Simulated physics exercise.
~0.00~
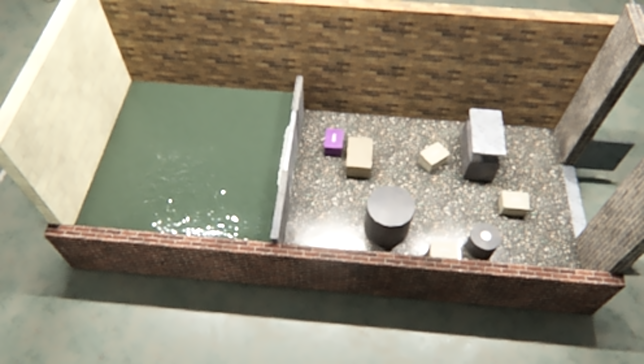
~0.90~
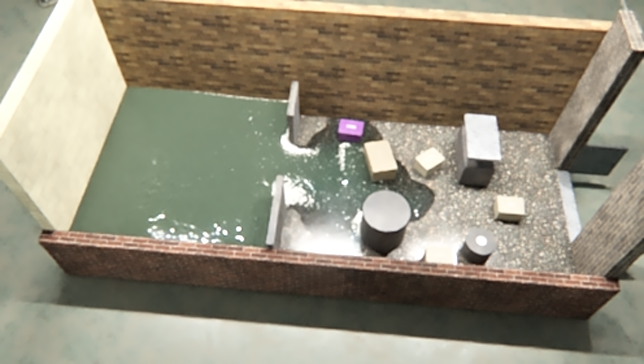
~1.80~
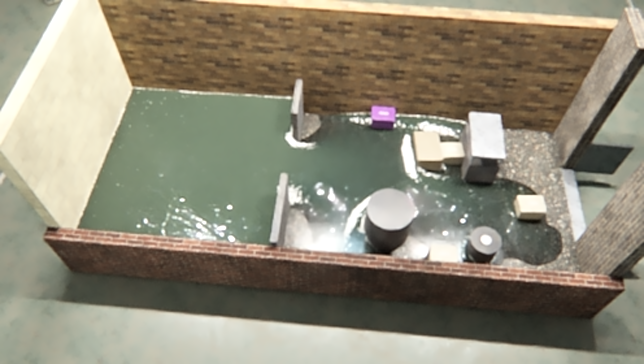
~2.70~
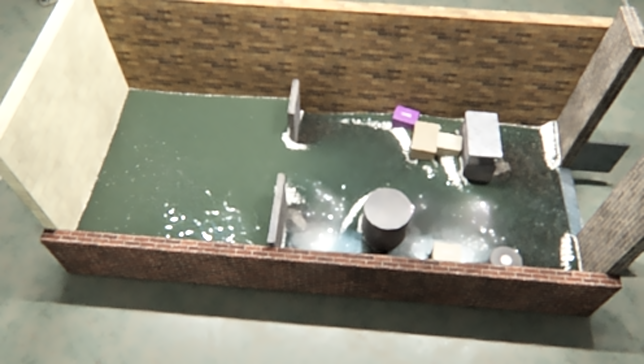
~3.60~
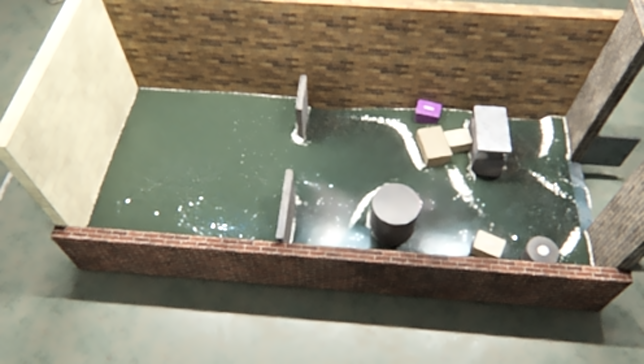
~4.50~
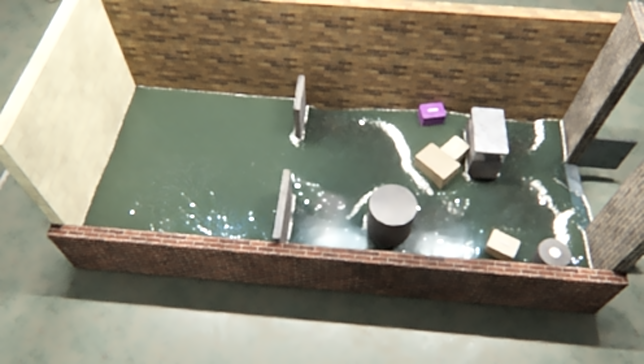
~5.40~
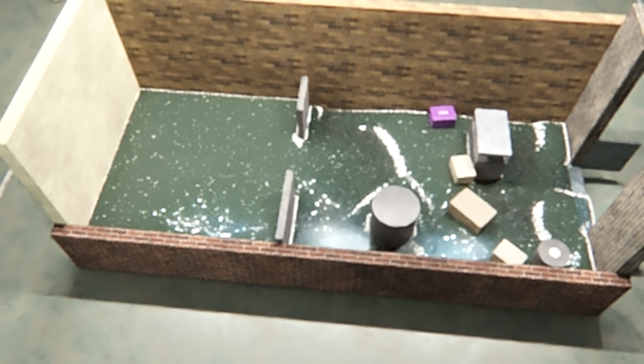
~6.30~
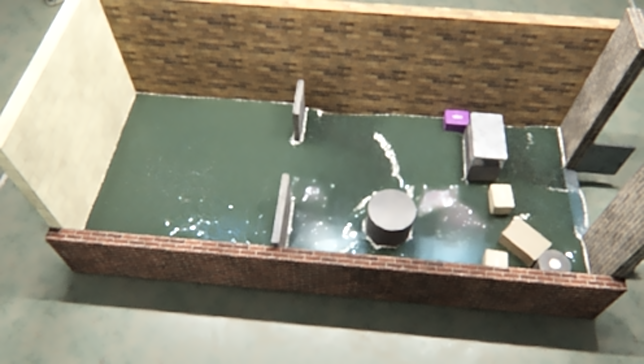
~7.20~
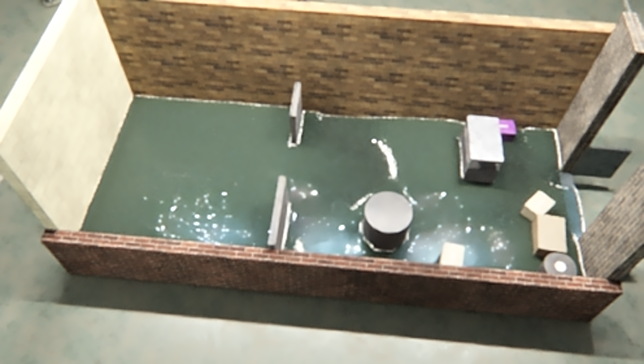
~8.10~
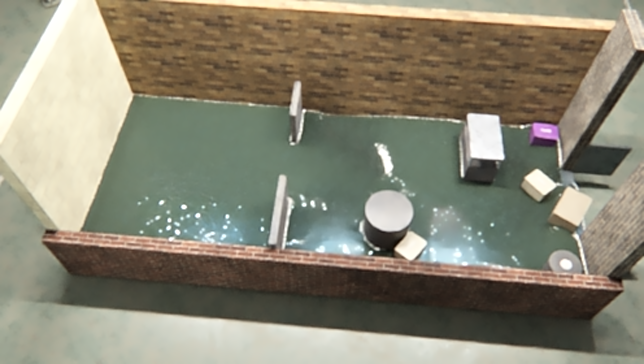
In a brick-walled basement seen from above, dark green water bursts through a central doorway from the left room and floods the right, carrying a purple tote, pale boxes and a small grey tub rightward; at the end, the tote floats near the right-hand opening while a large dark cylinder stays put.
